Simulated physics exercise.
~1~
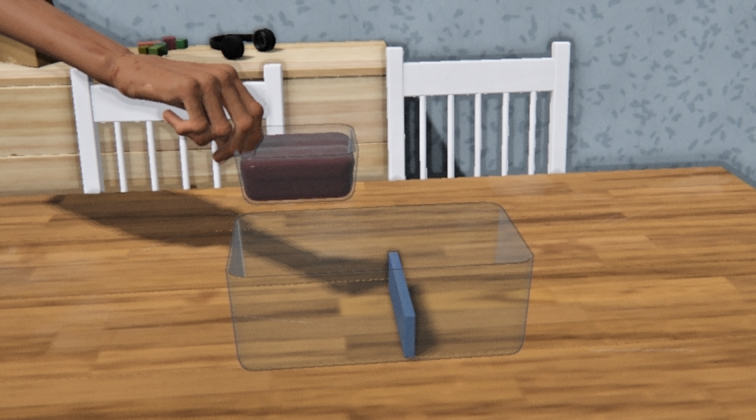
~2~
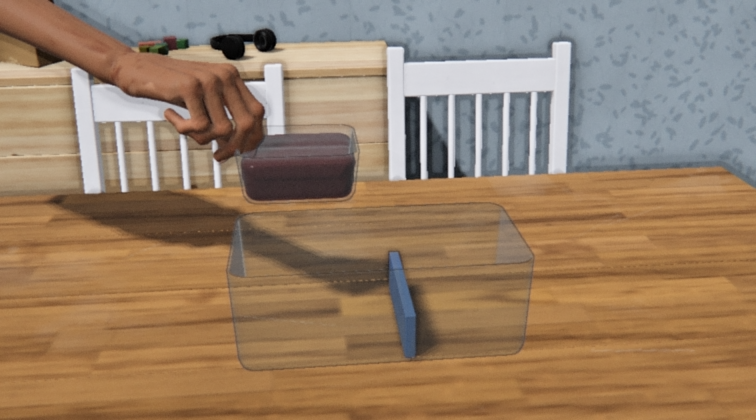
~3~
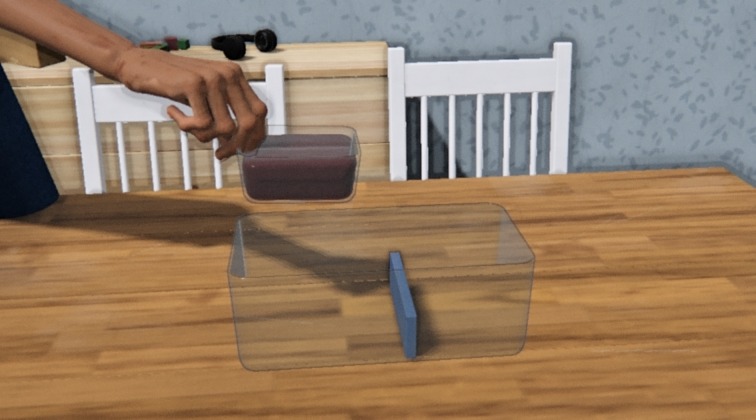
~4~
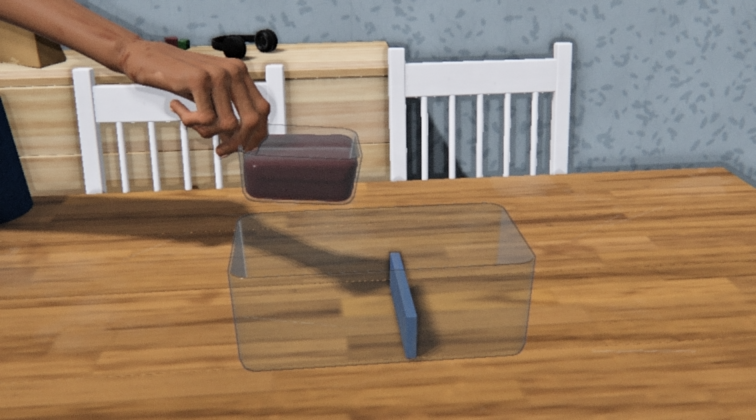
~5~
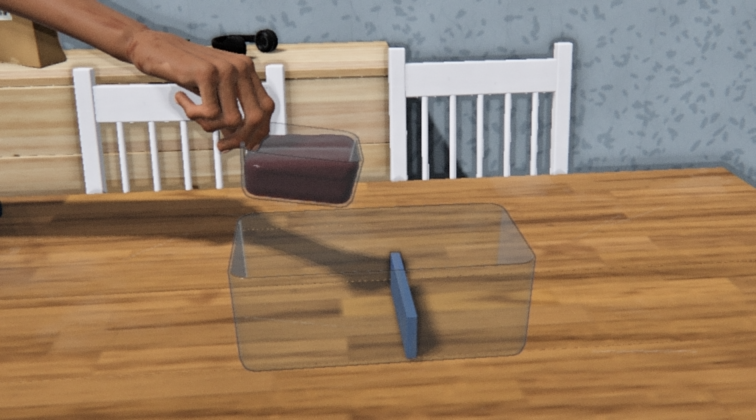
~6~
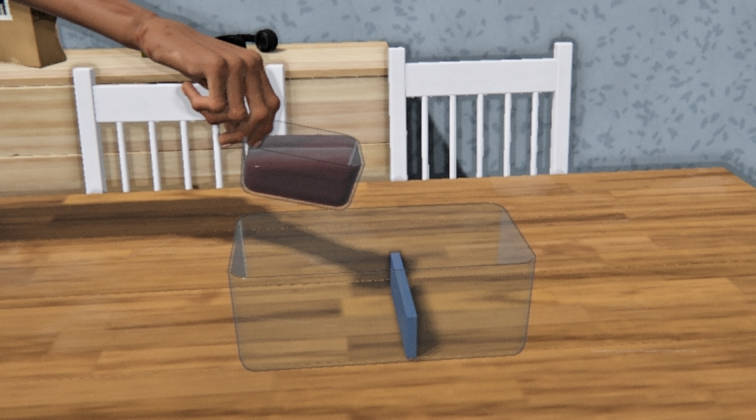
At first, a hand holds a small clear tub of dark red liquid level above the left end of a long, see-through basin with a low blue wall across its floor. Then the hand gradually tilts the tub, its right side dipping a little lower, while the basin stays still on the wooden table.
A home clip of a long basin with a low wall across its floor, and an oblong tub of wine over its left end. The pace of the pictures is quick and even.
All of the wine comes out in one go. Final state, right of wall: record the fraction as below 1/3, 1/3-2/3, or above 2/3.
Recorded: 1/3-2/3.
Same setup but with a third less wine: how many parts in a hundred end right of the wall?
My estimate is about 25 percent.
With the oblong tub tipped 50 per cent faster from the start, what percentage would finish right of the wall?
About 50 %.
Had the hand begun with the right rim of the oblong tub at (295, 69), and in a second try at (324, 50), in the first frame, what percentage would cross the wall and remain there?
You'd get 0 percent from the first and 50 percent from the second.
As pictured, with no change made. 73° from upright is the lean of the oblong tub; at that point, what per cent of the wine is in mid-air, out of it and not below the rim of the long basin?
25 %.
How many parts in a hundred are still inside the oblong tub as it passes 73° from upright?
25 %.
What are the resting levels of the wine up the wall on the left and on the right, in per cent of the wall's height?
Once it is still, the left part shows 10 per cent and the right part 30.
A moment on, the oblong tub is tipped part way and 23 per cent is still to pour, 11 is left of the wall and 42 right of it.
Next, the oblong tub is tipped right over and 1 per cent is still to pour, 38 is left of the wall and 60 right of it.
Then the oblong tub is tipped right over and 0 per cent is still to pour, 40 is left of the wall and 60 right of it.
Later the oblong tub is tipped right over and 0 per cent is still to pour, 40 is left of the wall and 60 right of it.
At rest 40 per cent lies left of the wall, 60 right of it and 0 outside.
